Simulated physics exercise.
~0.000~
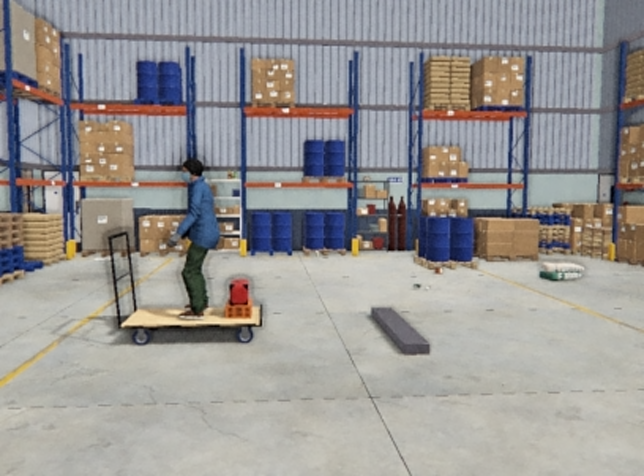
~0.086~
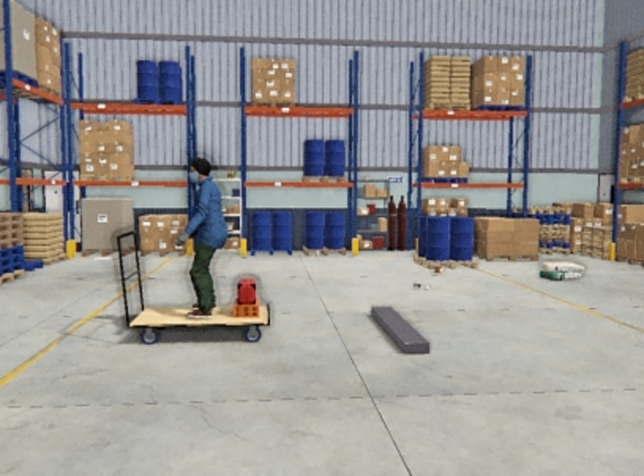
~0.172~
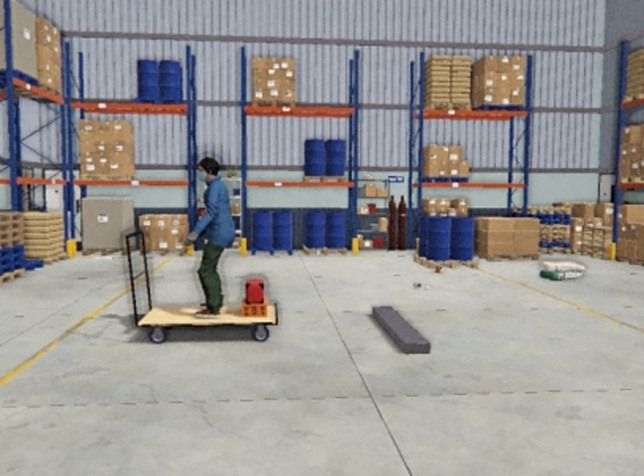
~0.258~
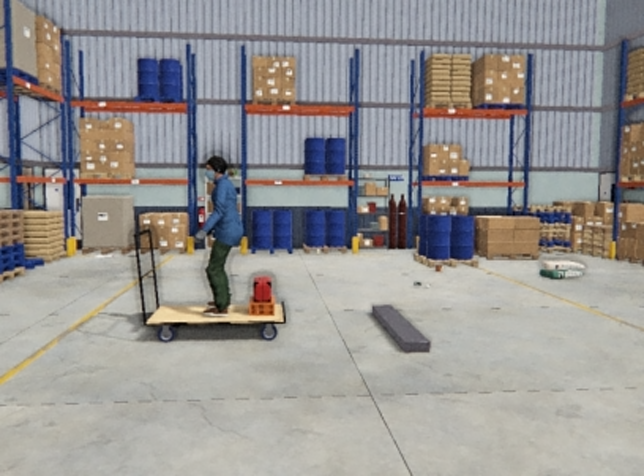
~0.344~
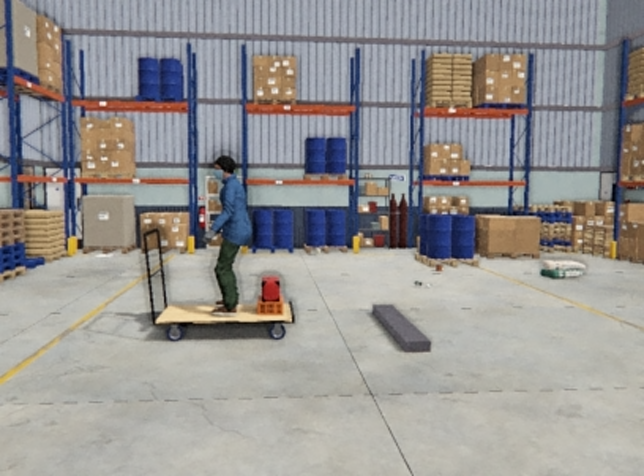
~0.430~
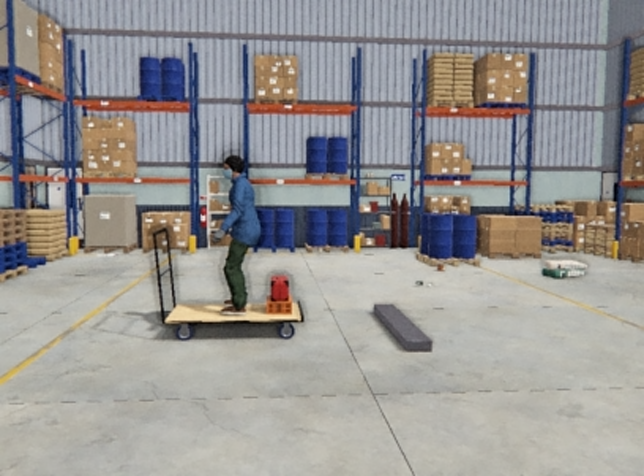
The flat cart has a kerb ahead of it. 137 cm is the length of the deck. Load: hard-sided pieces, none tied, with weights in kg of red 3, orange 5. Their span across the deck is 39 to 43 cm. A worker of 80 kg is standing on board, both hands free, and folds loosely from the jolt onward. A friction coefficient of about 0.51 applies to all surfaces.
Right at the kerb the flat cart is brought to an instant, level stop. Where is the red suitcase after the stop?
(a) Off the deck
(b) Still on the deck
The answer is b.
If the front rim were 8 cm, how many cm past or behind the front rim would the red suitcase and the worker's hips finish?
Then the red one stops 50 cm short of the rim and the hips 80 cm short of it.
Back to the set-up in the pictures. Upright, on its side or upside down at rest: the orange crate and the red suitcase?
At rest: Orange upright, red upside down.
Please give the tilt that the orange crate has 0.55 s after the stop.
About 0° from upright.
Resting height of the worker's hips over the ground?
They end up some 55 cm off the ground.
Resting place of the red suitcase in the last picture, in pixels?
Roughly at (354, 300).
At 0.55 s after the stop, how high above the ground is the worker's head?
At that moment it's around 90 cm off the ground.
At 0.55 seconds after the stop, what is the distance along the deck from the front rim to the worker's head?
At that moment it sits around 50 cm behind the rim.
The wheels strike at 1.55 s.
After 1.80 s the red suitcase is 13 cm behind the rim, tilted 0°, near (385, 287) in the last picture's view.
After 2.10 s the red suitcase is 13 cm behind the rim, tilted 0°, near (385, 287) in the last picture's view.
After 2.55 s the red suitcase is 19 cm behind the rim, tilted 25°, near (380, 285) in the last picture's view.
At rest, 5.5 s, nothing is past the rim; behind it, red suitcase, orange crate and the worker's hips.
